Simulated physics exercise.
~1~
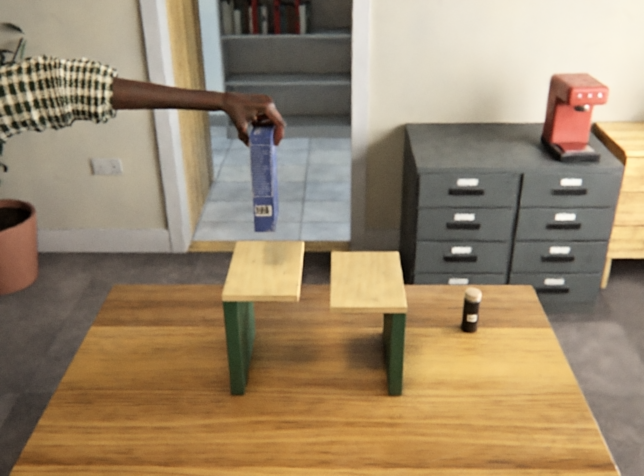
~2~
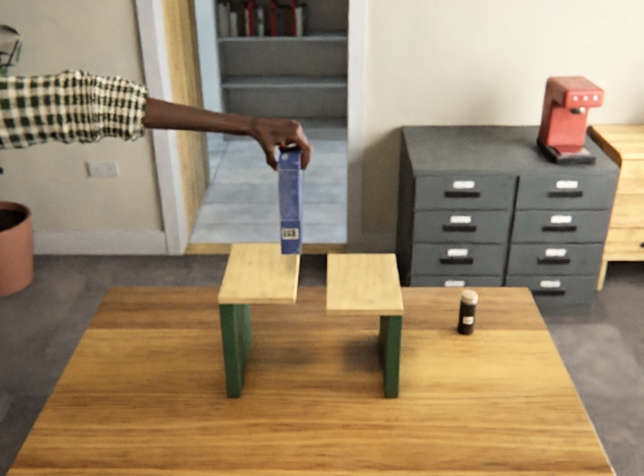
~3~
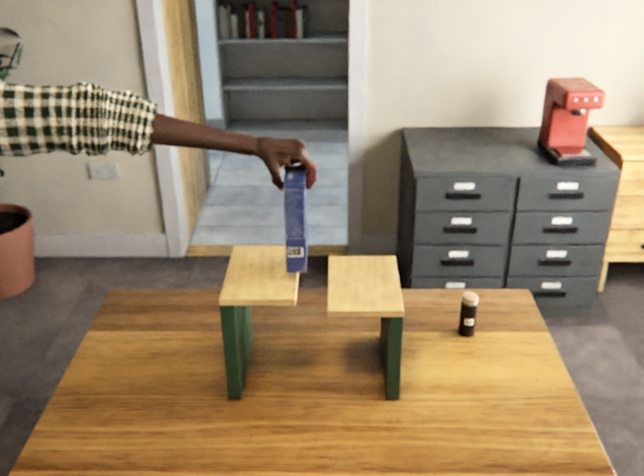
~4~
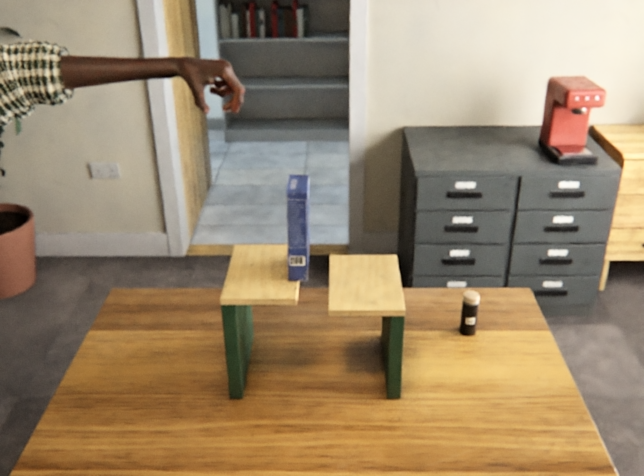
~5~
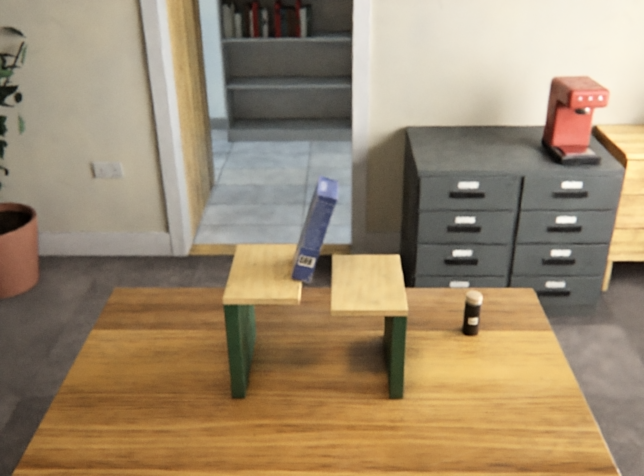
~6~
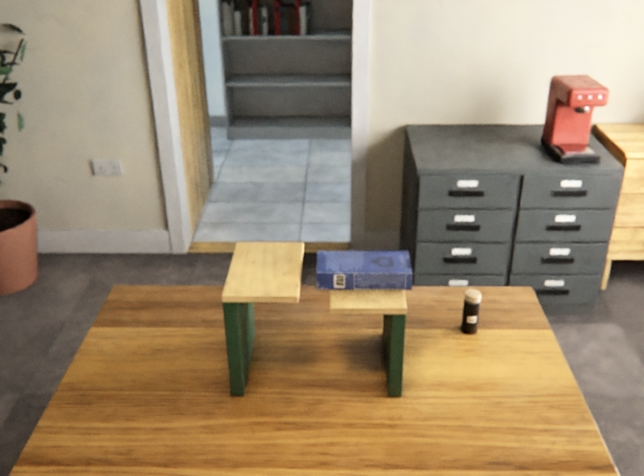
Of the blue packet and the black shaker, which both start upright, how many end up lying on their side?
One of them does. The blue packet ends on its side, while the black shaker is still standing.
